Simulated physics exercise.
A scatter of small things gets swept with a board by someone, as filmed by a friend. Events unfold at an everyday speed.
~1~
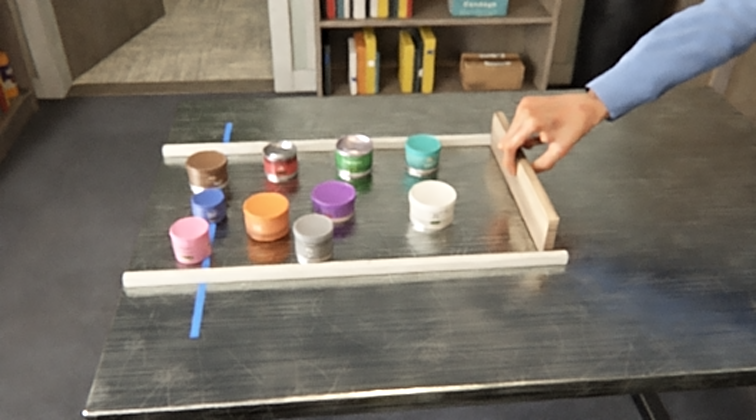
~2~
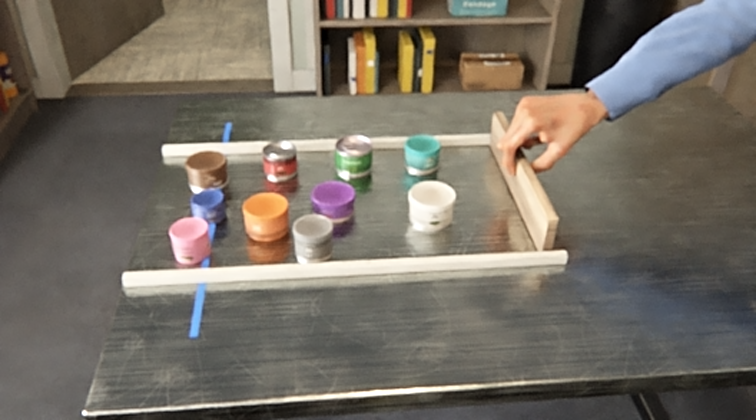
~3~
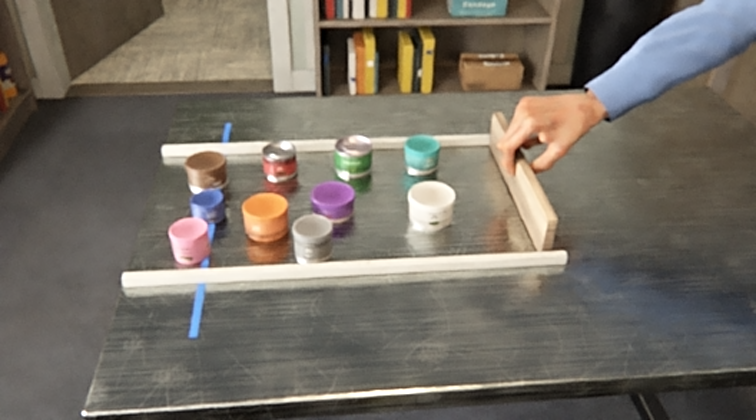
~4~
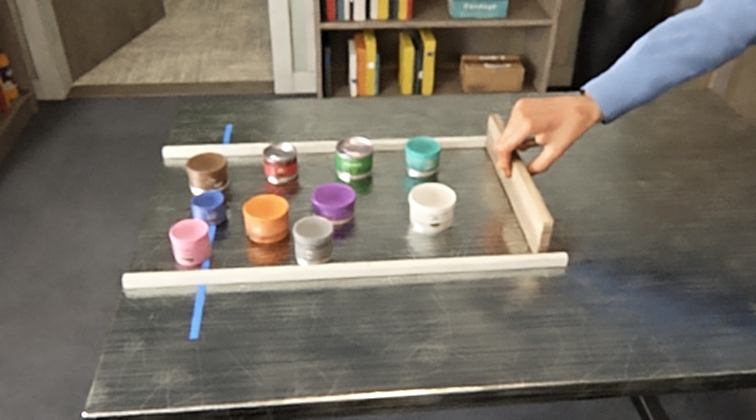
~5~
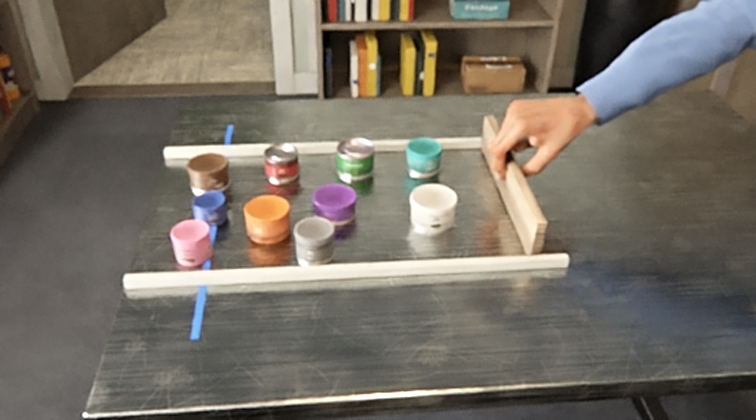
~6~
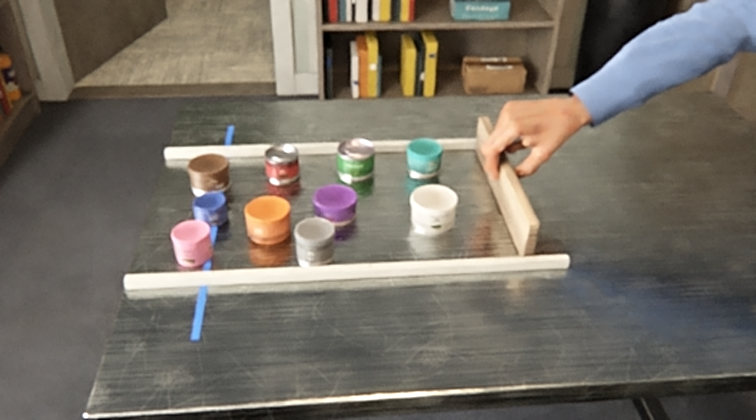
On a dark tabletop, a hand slides a wooden board slightly left toward motionless colourful tubs.
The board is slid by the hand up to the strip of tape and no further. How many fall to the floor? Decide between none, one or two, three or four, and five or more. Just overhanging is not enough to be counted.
I expect one piece, maybe two, to go over the edge.
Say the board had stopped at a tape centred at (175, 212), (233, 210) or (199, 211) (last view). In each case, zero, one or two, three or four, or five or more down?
First five or more, next one to two, finally three to four.
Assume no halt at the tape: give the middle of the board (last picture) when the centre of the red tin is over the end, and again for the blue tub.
The red tin puts it at (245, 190), the blue tub at (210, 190).
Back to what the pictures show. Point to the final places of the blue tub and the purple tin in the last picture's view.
The blue tub ends up near (156, 205), and the purple tin near (195, 201).
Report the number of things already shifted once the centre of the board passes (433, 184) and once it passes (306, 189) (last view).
By then 2, and later 8.
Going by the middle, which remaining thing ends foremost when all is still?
The one you want is the orange tub.
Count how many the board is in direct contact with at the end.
Count: 4.
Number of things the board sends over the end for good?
In all, 1 of them.
Soon after, none off yet; pink tub at rest near (193, 243); brown tin at rest near (210, 174); blue tub at rest near (211, 210).
Then, none off yet; pink tub at rest near (193, 243); brown tin moved a little near (188, 177); blue tub at rest near (211, 210).
At rest, the number that fall off is one or two; fallen, red tin.
